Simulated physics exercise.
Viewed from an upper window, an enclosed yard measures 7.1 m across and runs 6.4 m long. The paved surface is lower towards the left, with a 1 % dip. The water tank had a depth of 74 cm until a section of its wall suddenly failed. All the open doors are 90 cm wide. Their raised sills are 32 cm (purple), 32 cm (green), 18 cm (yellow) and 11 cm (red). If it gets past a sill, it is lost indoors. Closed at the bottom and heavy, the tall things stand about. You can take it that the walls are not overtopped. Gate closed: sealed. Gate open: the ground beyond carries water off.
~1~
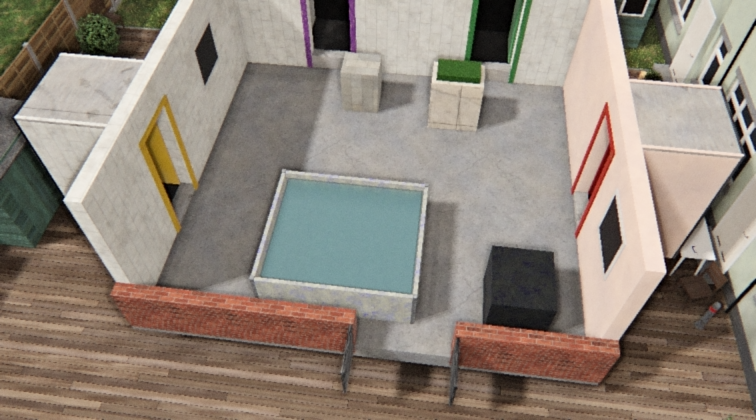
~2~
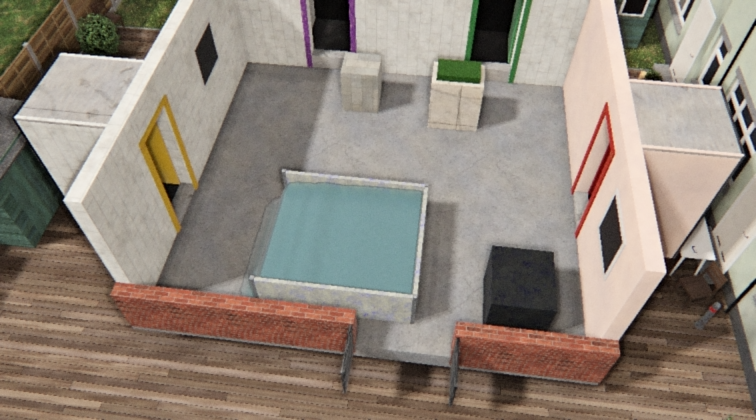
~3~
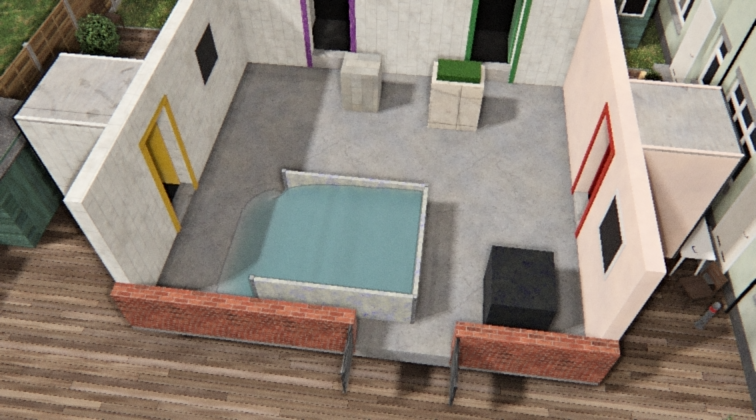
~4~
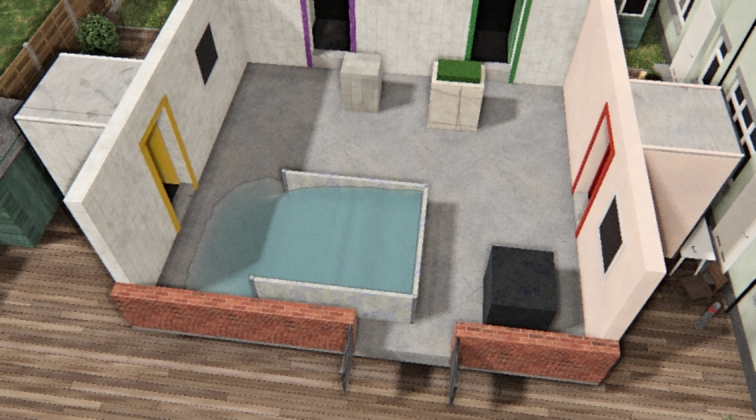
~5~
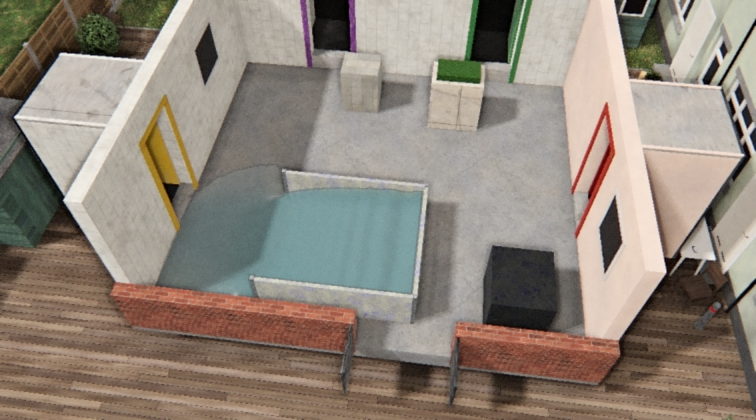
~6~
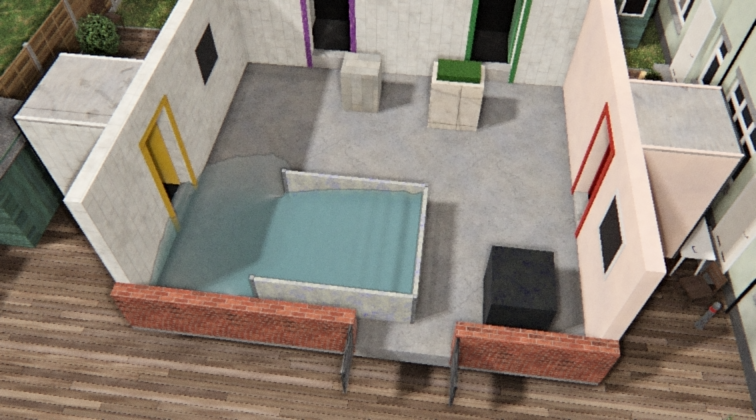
In the video, a walled yard holds a rectangular tank of blue-green water, a dark block and pale planters; the tank's left side opens and water spreads leftward across the grey paving toward the yellow-framed doorway and brick wall.
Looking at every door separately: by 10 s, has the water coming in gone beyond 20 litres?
Outcome: For the purple door I'd say within the limit; for the green door I'd say within the limit; for the yellow door I'd say above the limit; for the red door I'd say within the limit.
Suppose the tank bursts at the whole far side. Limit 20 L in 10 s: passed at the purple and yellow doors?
Purple short, yellow short.
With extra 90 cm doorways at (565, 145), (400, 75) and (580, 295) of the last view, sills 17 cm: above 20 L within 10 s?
Per doorway, in order: Insufficient / insufficient / insufficient.
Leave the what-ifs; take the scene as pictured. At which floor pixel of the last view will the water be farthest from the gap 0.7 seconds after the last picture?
That's around (230, 107) in the last picture.
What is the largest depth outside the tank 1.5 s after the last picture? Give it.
Around 50 centimetres deep.
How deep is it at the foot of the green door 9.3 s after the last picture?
I'd put it at around 7.0 cm deep.
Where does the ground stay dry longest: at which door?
It's the red door.
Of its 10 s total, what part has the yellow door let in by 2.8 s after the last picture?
Fraction in by then: Around 95 per cent.
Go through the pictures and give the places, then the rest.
The water tank at (345, 232) is whole and still, 74 cm deep, in the first picture.
Water pours out at (275, 240) and has run 1.1 m, to a hidden place; typically 10 cm deep outside, 74 cm at the water tank's back, in the second picture.
Water pours out at (276, 242) and has run 1.3 m, to (271, 193); typically 14 cm deep outside, 74 cm at the water tank's back, in the third picture.
Water pours out at (276, 243) and has run 1.7 m, to a hidden place; typically 12 cm deep outside, 74 cm at the water tank's back, in the fourth picture.
The front is at a hidden place, 2.1 m from the gap at (276, 244); 5.2 m2 of floor is under water; 71 cm left at the back of the water tank, in the fifth picture.
Water pours out at (276, 244) and has run 2.5 m, to (204, 170); typically 11 cm deep outside, 64 cm at the water tank's back, in the sixth picture.
Then, 0.7 s after the last picture water covers 20 % of the floor and is deepest (62 cm) near (148, 308); purple door not reached, green door not reached, yellow door 46 cm at the sill, 95 L in, red door not reached.
Then, 1.5 s after the last picture water covers 25 % of the floor and is deepest (50 cm) near (151, 298); purple door not reached, green door not reached, yellow door 46 cm at the sill, 258 L in, red door not reached.
Then, 2.8 s after the last picture water covers 45 % of the floor and is deepest (38 cm) near (245, 69); purple door 21 cm at the sill, 0 L in, green door not reached, yellow door 29 cm at the sill, 404 L in, red door not reached.
Then, 5.3 s after the last picture water covers 65 % of the floor and is deepest (24 cm) near (263, 66); purple door 19 cm at the sill, 0 L in, green door 5 cm at the sill, 0 L in, yellow door 14 cm at the sill, 432 L in, red door not reached.
Then, 9.3 s after the last picture water covers 100 % of the floor and is deepest (15 cm) near (189, 206); purple door 9 cm at the sill, 0 L in, green door 7 cm at the sill, 0 L in, yellow door 14 cm at the sill, 432 L in, red door 3 cm at the sill, 0 L in.
